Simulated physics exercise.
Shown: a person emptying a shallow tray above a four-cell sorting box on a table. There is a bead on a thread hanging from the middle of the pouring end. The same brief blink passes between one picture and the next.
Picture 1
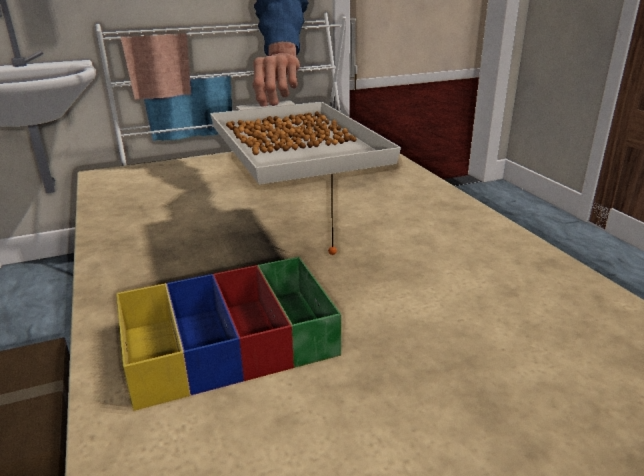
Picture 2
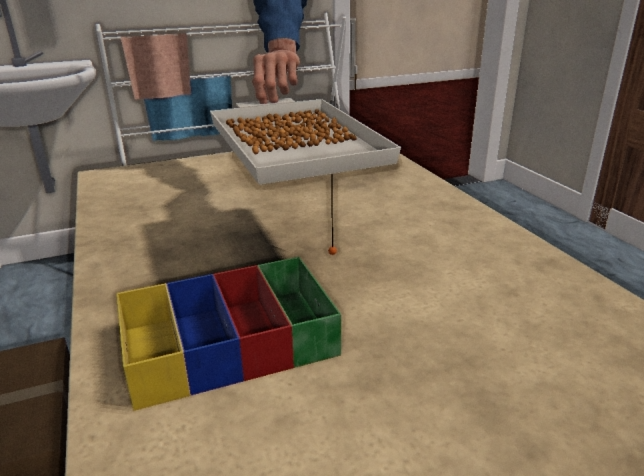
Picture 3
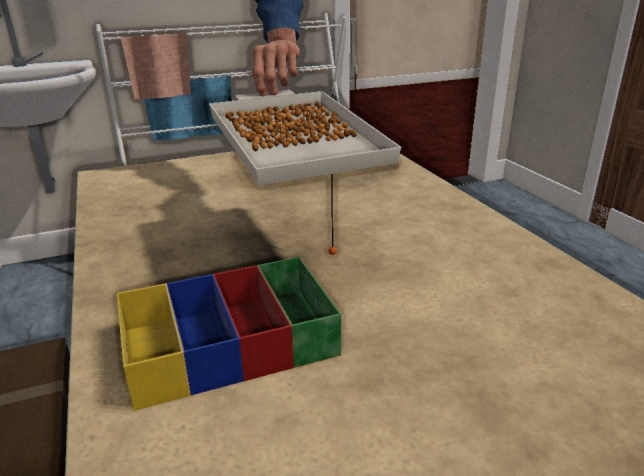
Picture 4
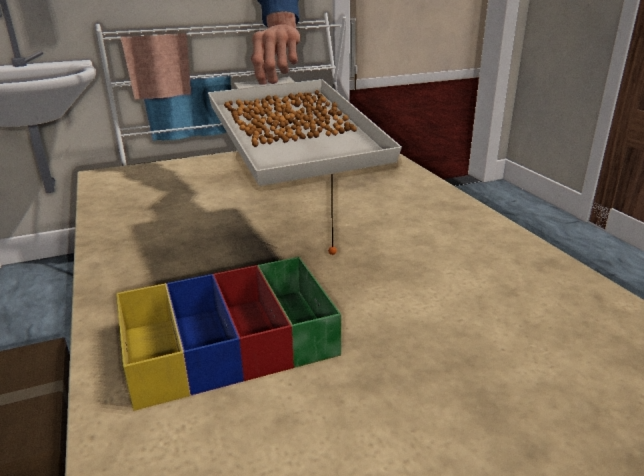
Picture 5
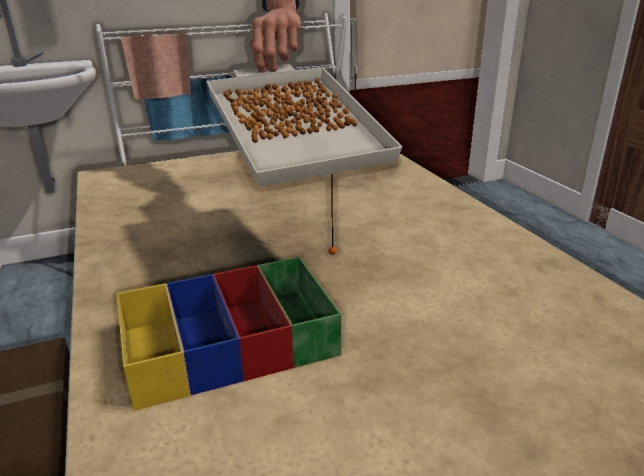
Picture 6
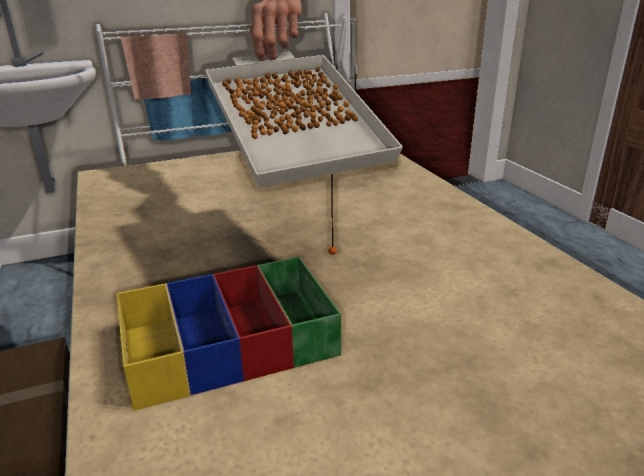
Hand raising the back of a shallow tray of small brown pieces, gradually tilting it above a table with a four-coloured sorting box.
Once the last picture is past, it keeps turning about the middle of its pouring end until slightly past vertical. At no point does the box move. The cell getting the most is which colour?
It is green.
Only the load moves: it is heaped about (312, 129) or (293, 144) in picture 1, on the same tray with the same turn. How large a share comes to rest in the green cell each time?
Around 40 percent the first time and around 40 percent the second time.
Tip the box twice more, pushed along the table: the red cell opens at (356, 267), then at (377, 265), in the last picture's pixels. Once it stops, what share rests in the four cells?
Result: 100 % and 80 %.
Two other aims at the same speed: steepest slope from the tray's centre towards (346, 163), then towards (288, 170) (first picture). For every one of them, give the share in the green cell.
Near 0 % and 60 %.
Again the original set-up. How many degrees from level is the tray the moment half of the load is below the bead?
My estimate is some 115 degrees.
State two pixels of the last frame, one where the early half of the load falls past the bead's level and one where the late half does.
Near (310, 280) and later near (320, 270).
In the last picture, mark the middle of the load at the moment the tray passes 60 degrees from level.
The middle of the pieces shows up near (307, 163).
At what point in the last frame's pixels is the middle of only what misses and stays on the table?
The centre sits near (358, 328).
Just after the last frame, tray tipped steeply; the larger part on the tray; just a few in the green cell; about a tenth falling or outside the box.
A moment on, tray tipped right over; the larger part on the tray; about a tenth in the green cell; just a few in the red cell; about a tenth falling or outside the box.
Further on, tray tipped past a quarter turn; roughly a third in the green cell; about a tenth in the red cell; roughly half falling or outside the box.
When it is over, tray tipped past a quarter turn; roughly a third in the green cell; about a tenth in the red cell; not one in the yellow cell; not one in the blue cell; roughly half outside the box.
